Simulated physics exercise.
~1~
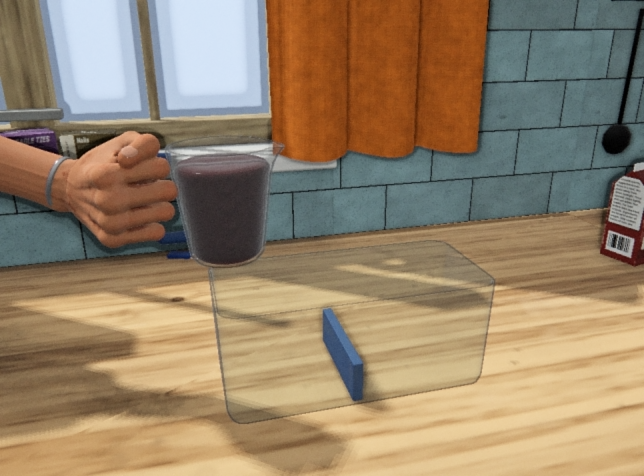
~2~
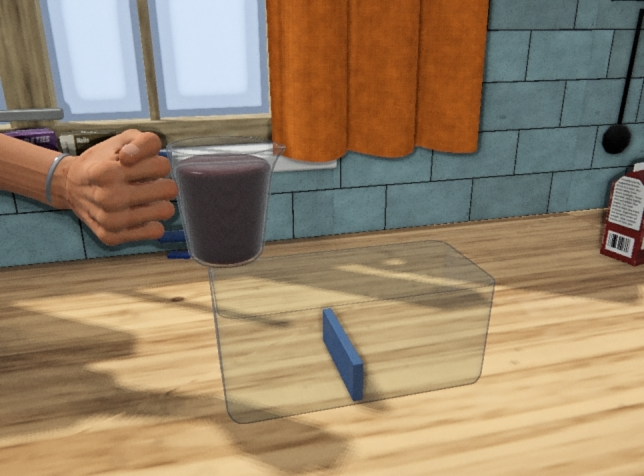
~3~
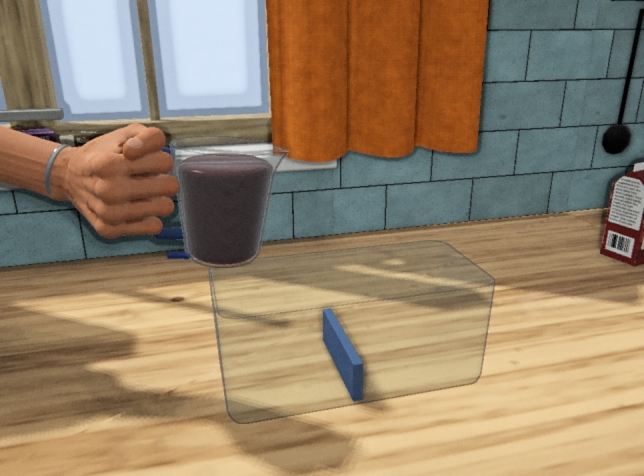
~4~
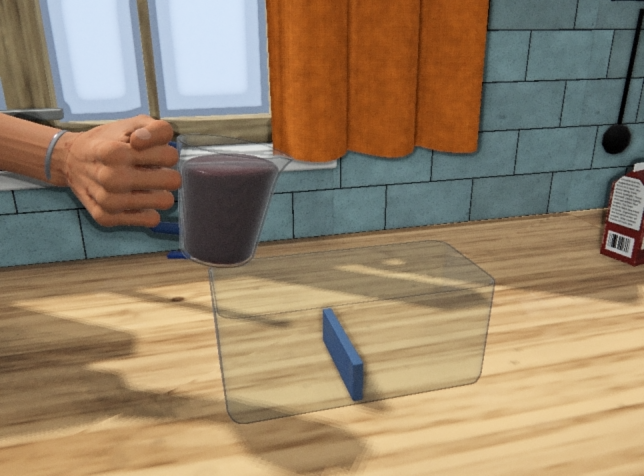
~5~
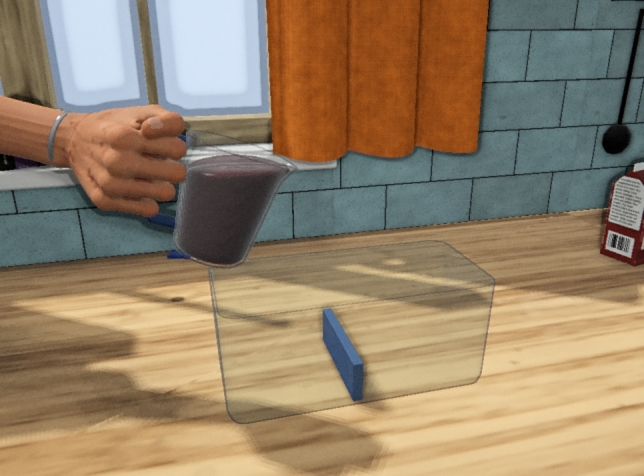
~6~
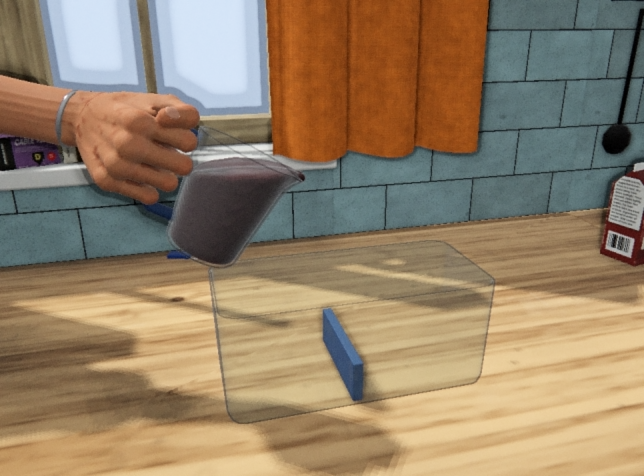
In this clip, a hand holds a clear measuring jug of dark purplish liquid above a wooden counter, then tilts it steadily to the right beside a transparent basin with a low blue wall, until the liquid reaches the pouring edge.
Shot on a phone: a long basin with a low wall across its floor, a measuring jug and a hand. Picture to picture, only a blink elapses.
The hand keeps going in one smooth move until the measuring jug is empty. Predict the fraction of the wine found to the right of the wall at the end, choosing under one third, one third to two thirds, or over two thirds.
The share right of the wall does reach a third but does not go past two thirds.
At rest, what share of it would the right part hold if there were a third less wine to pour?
About 20 in a hundred.
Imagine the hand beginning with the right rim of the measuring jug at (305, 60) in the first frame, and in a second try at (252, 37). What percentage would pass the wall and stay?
Roughly 95 per cent, then roughly 45 per cent.
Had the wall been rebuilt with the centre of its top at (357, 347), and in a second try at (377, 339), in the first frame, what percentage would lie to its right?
30 % and 5 %, roughly.
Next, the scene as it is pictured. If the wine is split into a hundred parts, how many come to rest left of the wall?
That is roughly 50 percent of it.
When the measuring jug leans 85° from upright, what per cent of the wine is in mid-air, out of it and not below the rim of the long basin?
Near 20 parts in a hundred.
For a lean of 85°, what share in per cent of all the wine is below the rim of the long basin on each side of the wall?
Left about 5, right about 20.
A moment on, the measuring jug is tipped on its side and 58 per cent is still to pour, 5 is left of the wall and 19 right of it.
Next, the measuring jug is tipped right over and 11 per cent is still to pour, 35 is left of the wall and 47 right of it.
Then the measuring jug is tipped right over and 0 per cent is still to pour, 50 is left of the wall and 49 right of it.
Later the measuring jug is tipped right over and 0 per cent is still to pour, 51 is left of the wall and 49 right of it.
In the end 51 per cent lies left of the wall, 49 right of it and 0 outside.
